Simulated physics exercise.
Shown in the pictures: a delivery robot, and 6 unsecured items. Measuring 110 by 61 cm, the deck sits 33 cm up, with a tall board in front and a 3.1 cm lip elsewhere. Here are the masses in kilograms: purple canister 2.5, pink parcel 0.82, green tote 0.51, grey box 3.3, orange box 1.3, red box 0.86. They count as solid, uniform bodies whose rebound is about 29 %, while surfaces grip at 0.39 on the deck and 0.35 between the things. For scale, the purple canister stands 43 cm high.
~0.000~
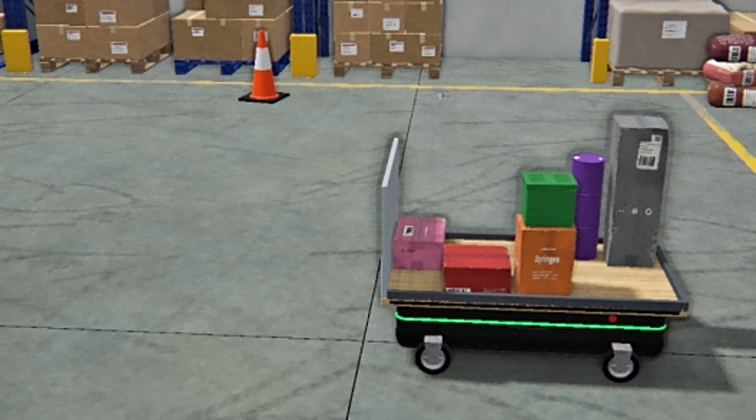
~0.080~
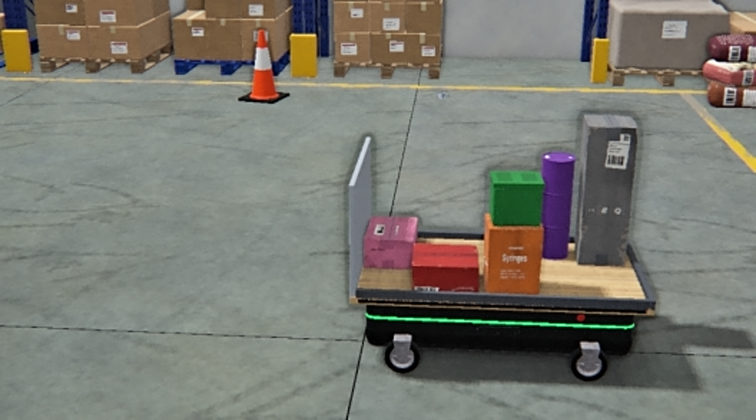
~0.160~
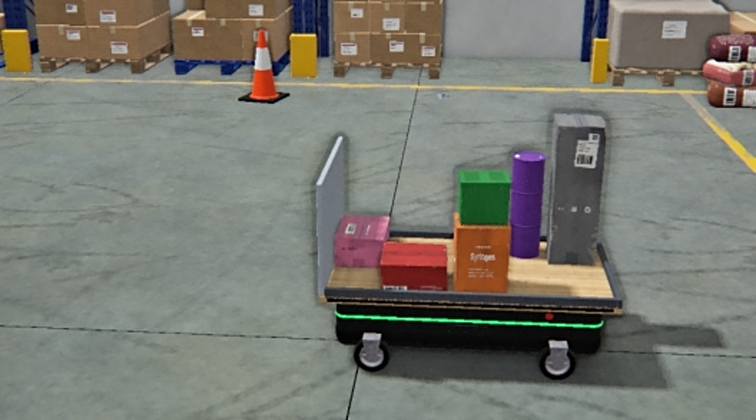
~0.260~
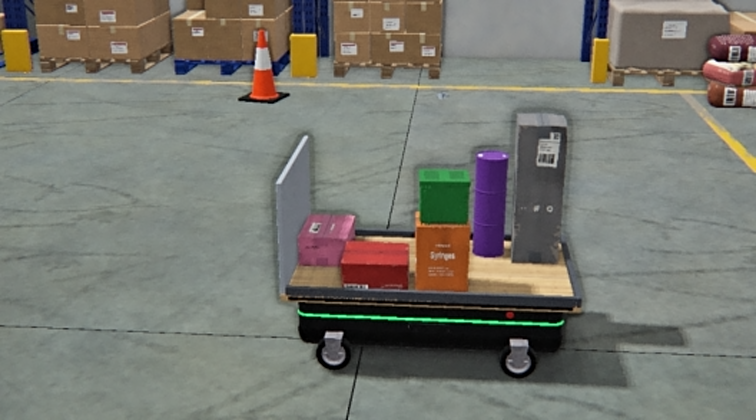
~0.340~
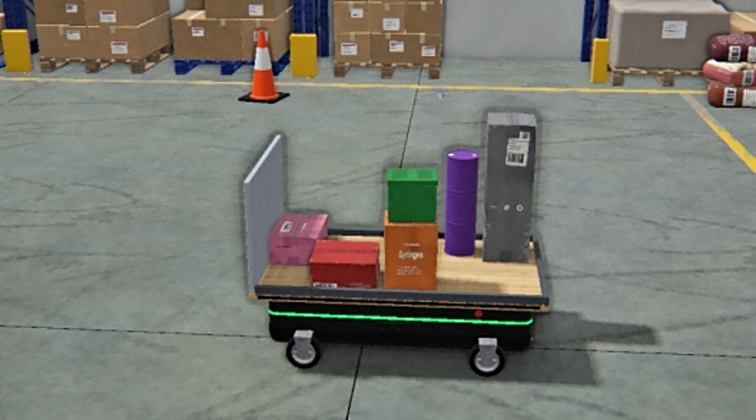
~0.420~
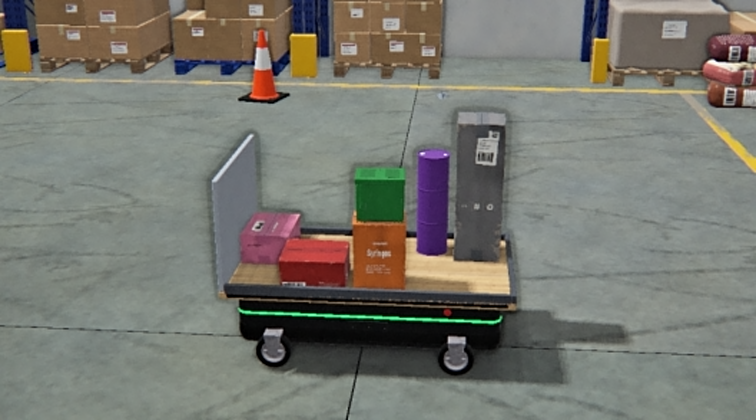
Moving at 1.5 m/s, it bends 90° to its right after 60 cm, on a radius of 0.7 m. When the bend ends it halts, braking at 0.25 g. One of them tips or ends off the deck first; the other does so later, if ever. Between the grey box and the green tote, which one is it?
I would say the second of the pair.
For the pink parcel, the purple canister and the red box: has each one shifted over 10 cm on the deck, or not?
In short, the pink parcel leaves its position, the purple canister leaves its position, the red box stays close to home.
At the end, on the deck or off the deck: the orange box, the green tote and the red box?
The orange box finishes off the deck; the green tote finishes off the deck; the red box ends on the deck.
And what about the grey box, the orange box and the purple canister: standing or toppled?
Outcome noted - the grey box survives without falling, the orange box ends up fallen, the purple canister ends up fallen.
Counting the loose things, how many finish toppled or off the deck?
That comes to 3.
After 1.02 s, 153 cm covered, turned 64°; green tote now off the deck; orange box leaning 26°; pink parcel slid 26 cm.
After 1.52 s, 224 cm covered, turned 90°; orange box now off the deck; purple canister on its side; pink parcel slid 24 cm.
By the end (4.8 s), off the deck, green tote and orange box; tipped over on the deck, purple canister; not toppled but over 10 cm from the start, pink parcel; the other 2 in place, give or take 10 cm. Seen from the same camera at the end, grey box near (335, 118), green tote near (128, 243). Grey box was never lost; green tote went at 0.80 s.
